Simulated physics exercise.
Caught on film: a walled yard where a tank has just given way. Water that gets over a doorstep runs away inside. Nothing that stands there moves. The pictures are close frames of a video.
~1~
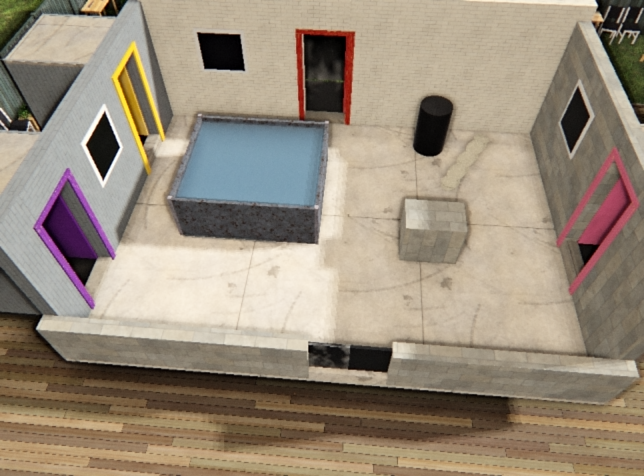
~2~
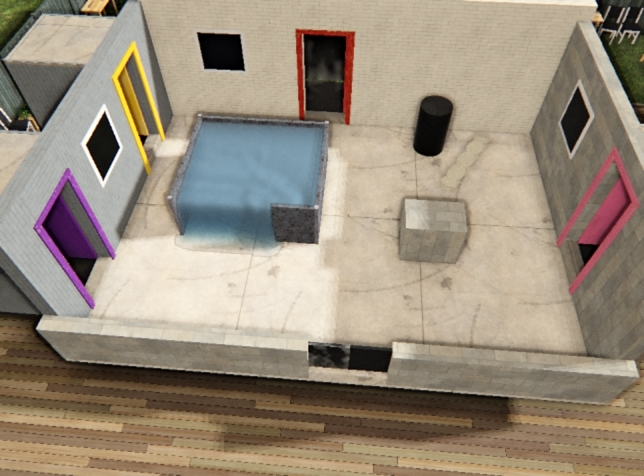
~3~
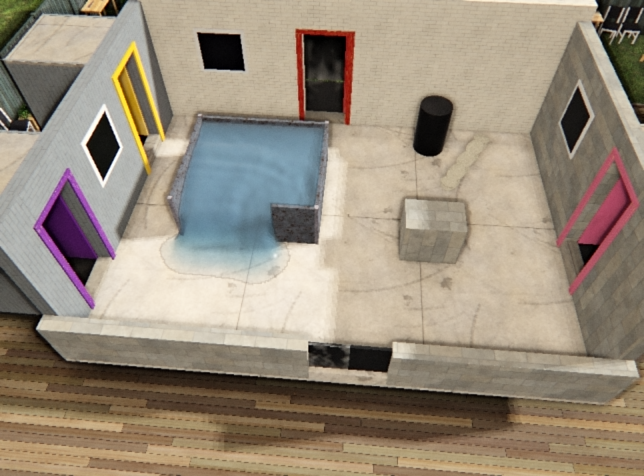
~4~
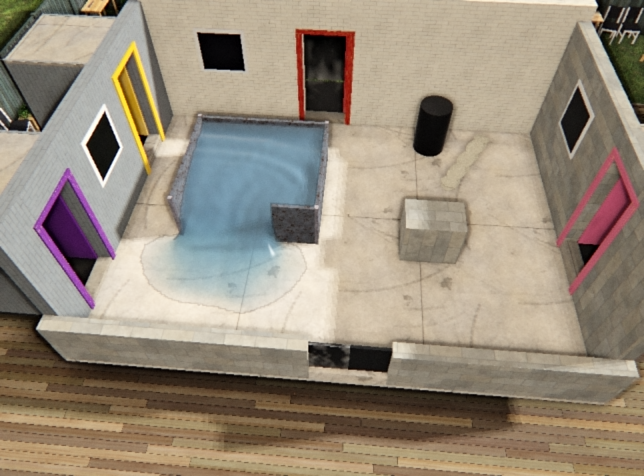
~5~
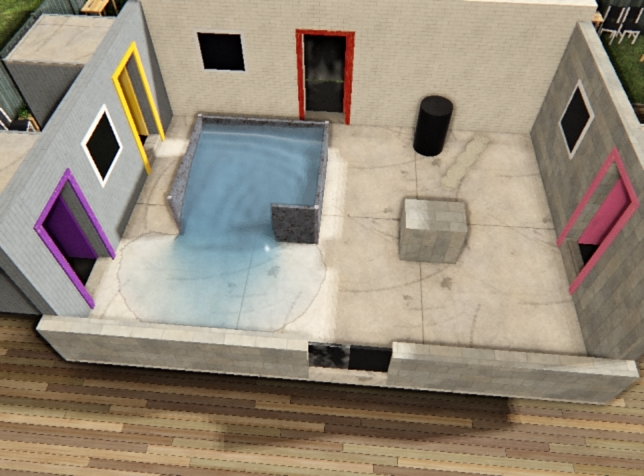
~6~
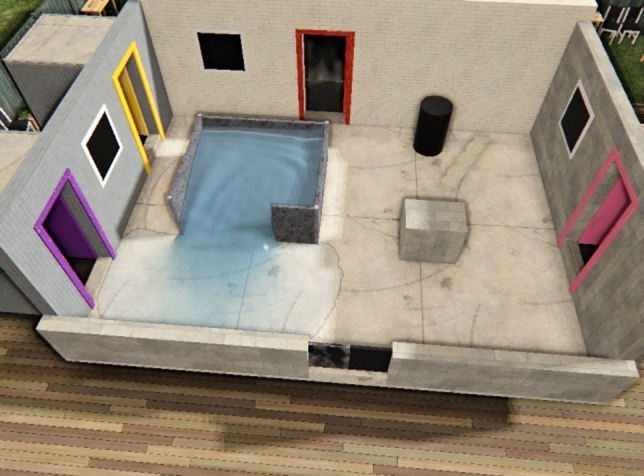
Walled yard with a raised stone tank losing part of its front wall, blue water pouring out and spreading across the floor.
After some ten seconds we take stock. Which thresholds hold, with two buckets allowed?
The pink door admits no more than that; the yellow door admits no more than that; the red door admits no more than that; the purple door lets in a lot.
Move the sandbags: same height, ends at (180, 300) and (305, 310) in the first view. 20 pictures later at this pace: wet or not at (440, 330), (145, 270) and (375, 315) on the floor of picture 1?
In that order: Awash, under water, covered.
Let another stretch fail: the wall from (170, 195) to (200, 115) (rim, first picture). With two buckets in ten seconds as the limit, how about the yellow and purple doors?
One by one: Yellow door lets more in; purple door passes that mark.
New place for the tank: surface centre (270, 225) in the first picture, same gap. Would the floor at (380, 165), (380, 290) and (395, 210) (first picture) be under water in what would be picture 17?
In turn: Free of water, under water, clear.
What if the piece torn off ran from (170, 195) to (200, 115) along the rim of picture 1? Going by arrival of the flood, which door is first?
First comes the one in yellow.
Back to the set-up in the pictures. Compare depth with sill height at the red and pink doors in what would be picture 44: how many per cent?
Near 30 and 80 in a hundred.
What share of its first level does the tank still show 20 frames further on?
About 30 per cent.
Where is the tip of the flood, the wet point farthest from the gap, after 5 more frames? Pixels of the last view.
Roughly at (409, 365).
A moment on, water covers 25 % of the floor; the pink door not reached, the yellow door not reached, the red door not reached, the purple door under two buckets in.
Next, water covers 35 % of the floor; the pink door not reached, the yellow door not reached, the red door not reached, the purple door far over two buckets in.
Then, water covers 60 % of the floor; the pink door wet at the sill, nothing in, the yellow door wet at the sill, nothing in, the red door not reached, the purple door far over two buckets in.
Later, water covers 90 % of the floor; the pink door under two buckets in, the yellow door wet at the sill, nothing in, the red door wet at the sill, nothing in, the purple door far over two buckets in.
In the end, water covers 95 % of the floor; the pink door under two buckets in, the yellow door wet at the sill, nothing in, the red door wet at the sill, nothing in, the purple door far over two buckets in.
